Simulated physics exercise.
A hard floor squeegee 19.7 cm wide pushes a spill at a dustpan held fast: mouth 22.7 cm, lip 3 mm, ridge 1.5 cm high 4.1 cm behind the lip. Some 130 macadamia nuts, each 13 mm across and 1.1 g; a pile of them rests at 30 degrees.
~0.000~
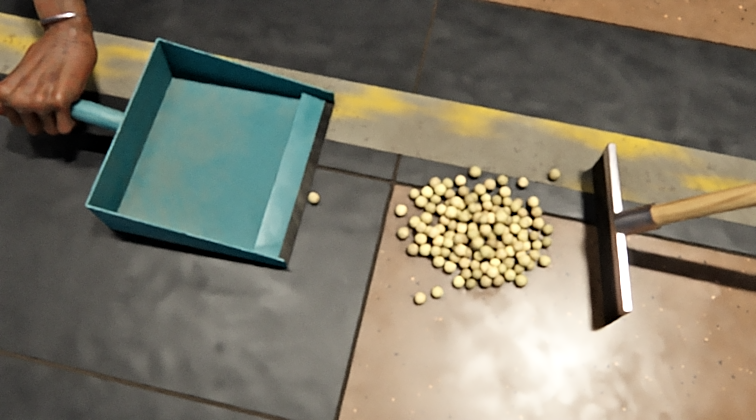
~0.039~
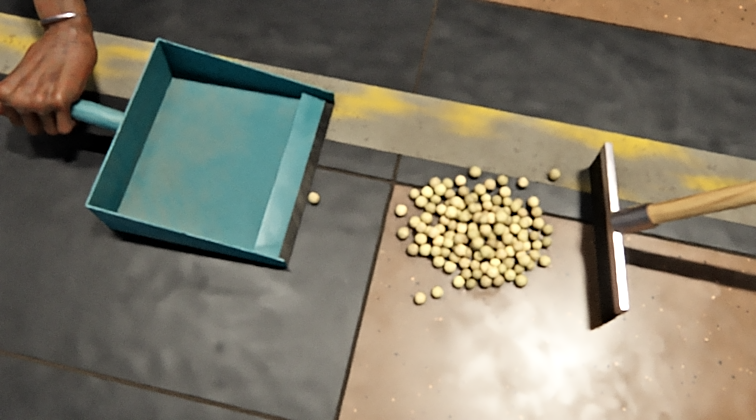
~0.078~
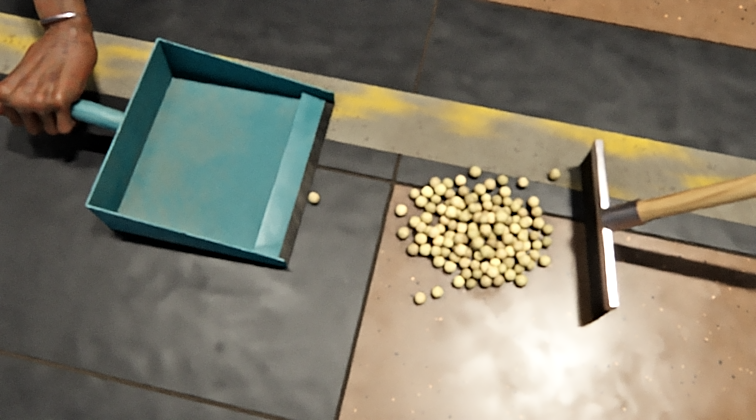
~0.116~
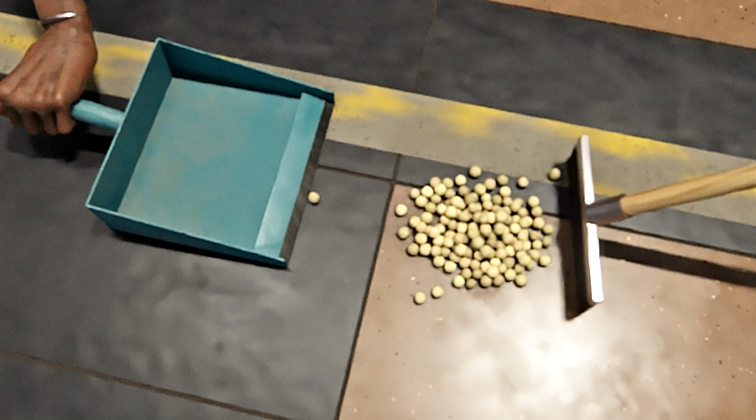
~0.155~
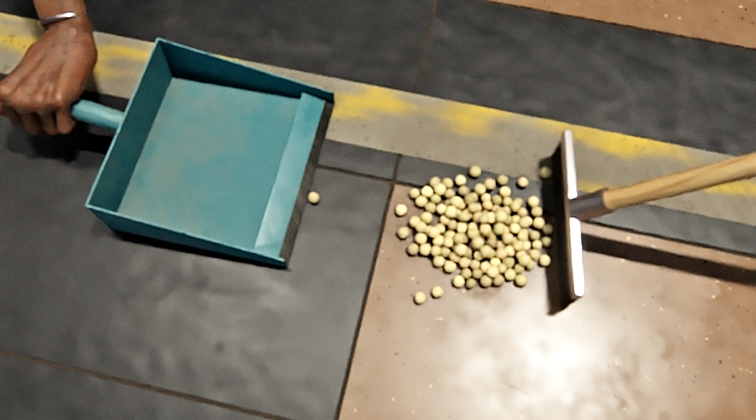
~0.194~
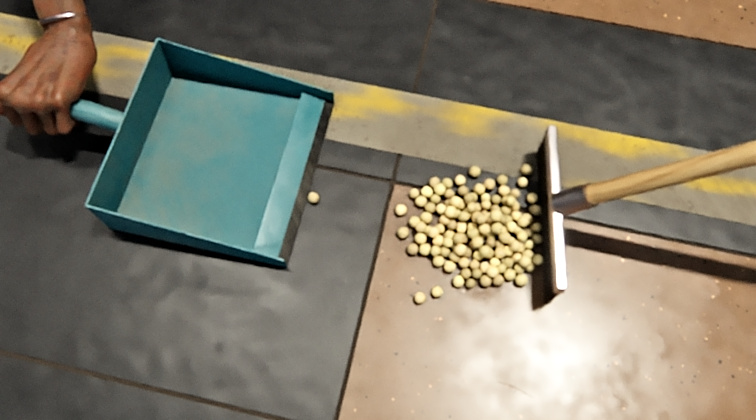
A squeegee slides left and nudges the edge of a nut pile while a hand holds a teal dustpan still.
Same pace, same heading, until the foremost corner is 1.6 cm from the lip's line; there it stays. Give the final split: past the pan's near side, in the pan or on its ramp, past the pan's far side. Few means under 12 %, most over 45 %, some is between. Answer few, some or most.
Near side some, pan some, far side few.
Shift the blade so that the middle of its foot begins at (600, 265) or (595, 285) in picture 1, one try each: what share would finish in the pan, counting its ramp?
About 25 and 25 per cent.
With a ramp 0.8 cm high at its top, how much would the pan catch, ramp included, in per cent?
In that case some 25 per cent.
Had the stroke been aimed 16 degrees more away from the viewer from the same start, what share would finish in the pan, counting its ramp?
Then about 0 per cent.
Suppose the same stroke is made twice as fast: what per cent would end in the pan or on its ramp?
It would be near 30 per cent.
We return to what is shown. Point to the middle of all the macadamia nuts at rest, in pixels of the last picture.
Around (315, 205).
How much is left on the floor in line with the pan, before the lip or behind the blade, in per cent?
Roughly 55 per cent.
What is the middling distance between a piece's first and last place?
Some 20 cm.
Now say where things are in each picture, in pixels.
The first picture shows blade from (624, 310) to (609, 151), moved 0.0 cm, 0 of the pieces shifted so far; middle of the pieces at (473, 228); pan at (212, 160).
The second picture shows blade from (621, 309) to (606, 150), moved 0.4 cm, 0 of the pieces shifted so far; middle of the pieces at (473, 228).
The third picture shows blade from (610, 306) to (596, 147), moved 1.5 cm, 0 of the pieces shifted so far; middle of the pieces at (473, 228).
The fourth picture shows blade from (594, 300) to (582, 143), moved 3.2 cm, 0 of the pieces shifted so far; middle of the pieces at (473, 228).
The fifth picture shows blade from (577, 294) to (566, 138), moved 5.1 cm, 1 of the pieces shifted so far; middle of the pieces at (473, 228).
The sixth picture shows blade from (559, 289) to (550, 133), moved 7.0 cm, 24 of the pieces shifted so far; middle of the pieces at (472, 228); pan at (212, 160). Its pace works out near 0.49 m/s, heading 6 degrees away from the viewer's side.
Then, at 0.45 s, middle of the blade 16 cm from the lip; 0 % over the lip, far side 0 %, near side 10 %.
Then, at 0.62 s, middle of the blade 8 cm from the lip; 0 % over the lip, far side 0 %, near side 15 %.
After 0.91 s, middle of the blade 3 cm from the lip; 20 % over the lip, far side 5 %, near side 20 %.
By 1.4 s all is still; near side 20 %, pan 20 %, far side 5 %, in front of the lip or behind the blade 55 %.
